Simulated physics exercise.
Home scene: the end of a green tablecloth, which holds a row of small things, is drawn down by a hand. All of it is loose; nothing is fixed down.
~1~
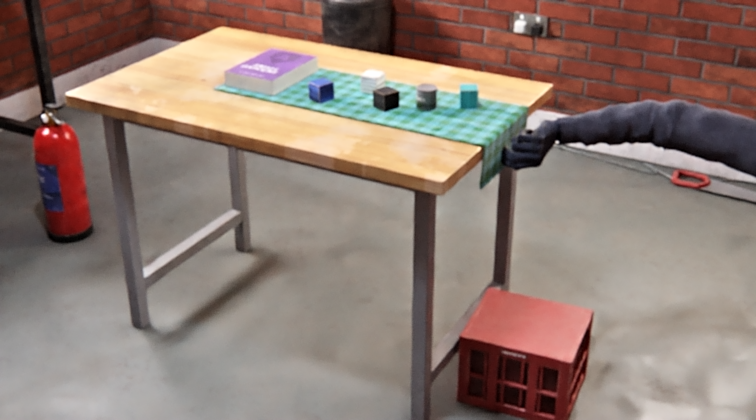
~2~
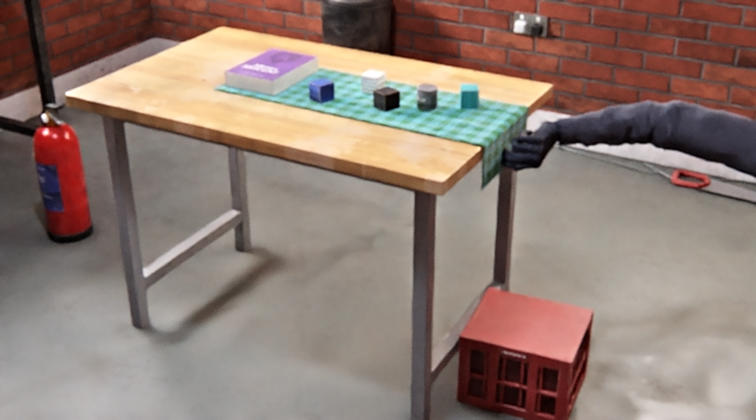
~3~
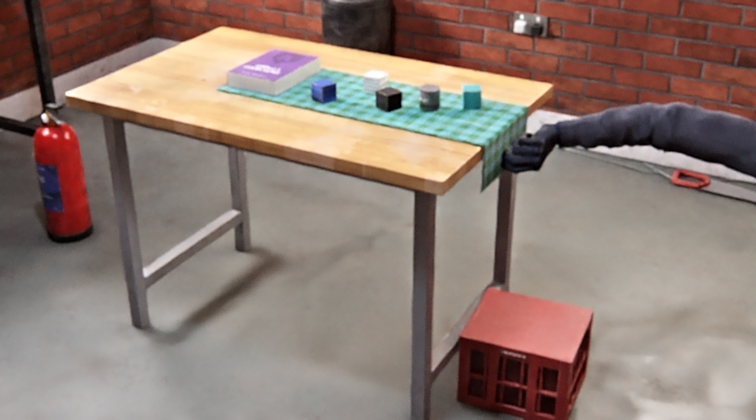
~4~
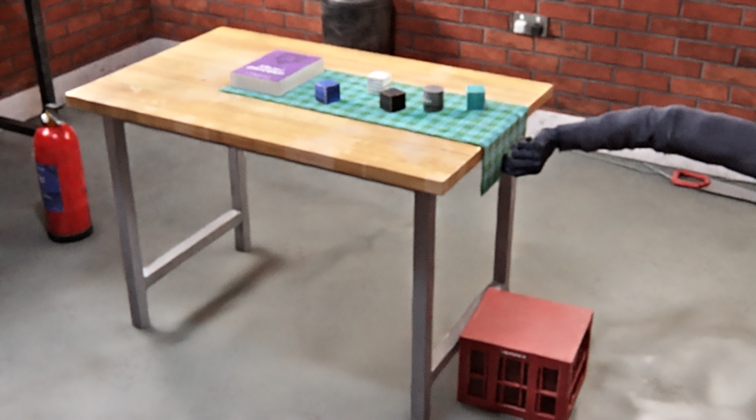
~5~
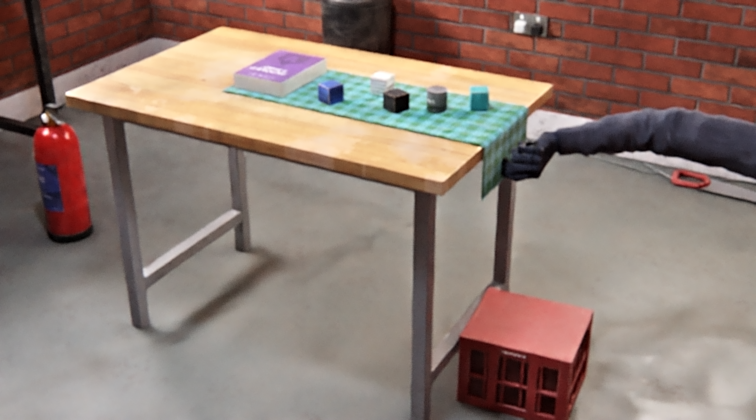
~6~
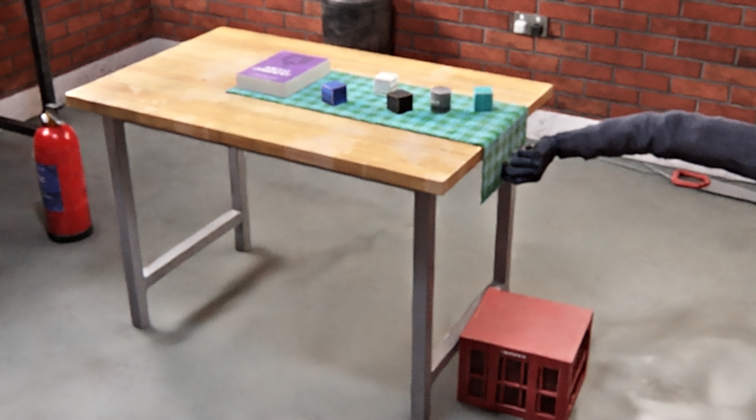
The footage shows a dark-gloved hand gripping the overhanging end of a green checked tablecloth and drawing it slightly downward, while the purple book, four small cubes and grey pot on it shift slowly a short way right together.
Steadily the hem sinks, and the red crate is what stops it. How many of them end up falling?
Exactly four drop.
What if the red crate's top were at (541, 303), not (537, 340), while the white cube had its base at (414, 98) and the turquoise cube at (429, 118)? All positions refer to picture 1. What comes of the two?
The white cube ends up off the top and the turquoise cube ends up off the top.
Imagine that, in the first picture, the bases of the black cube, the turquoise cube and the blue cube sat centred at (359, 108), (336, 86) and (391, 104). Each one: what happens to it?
Each in turn: The black cube goes down, the turquoise cube stays aloft, the blue cube goes down.
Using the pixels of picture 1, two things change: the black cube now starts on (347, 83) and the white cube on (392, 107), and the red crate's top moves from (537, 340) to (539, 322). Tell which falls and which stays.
Looks like the black cube hangs in there, and the white cube ends up down.
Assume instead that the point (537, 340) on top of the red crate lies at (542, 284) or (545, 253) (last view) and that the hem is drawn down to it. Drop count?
We'd see 2, then 1.
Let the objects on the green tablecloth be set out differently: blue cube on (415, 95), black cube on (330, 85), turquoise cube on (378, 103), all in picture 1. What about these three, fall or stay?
Here's how it goes: The blue cube ends up down, the black cube makes it through, and the turquoise cube ends up down.
Soon after, hem near (502, 249); turquoise cube and grey pot gone.
Then, hem near (501, 295); turquoise cube, grey pot and black cube gone.
At rest, hem on the crate; turquoise cube, grey pot, black cube and white cube gone. Over the edge go four.
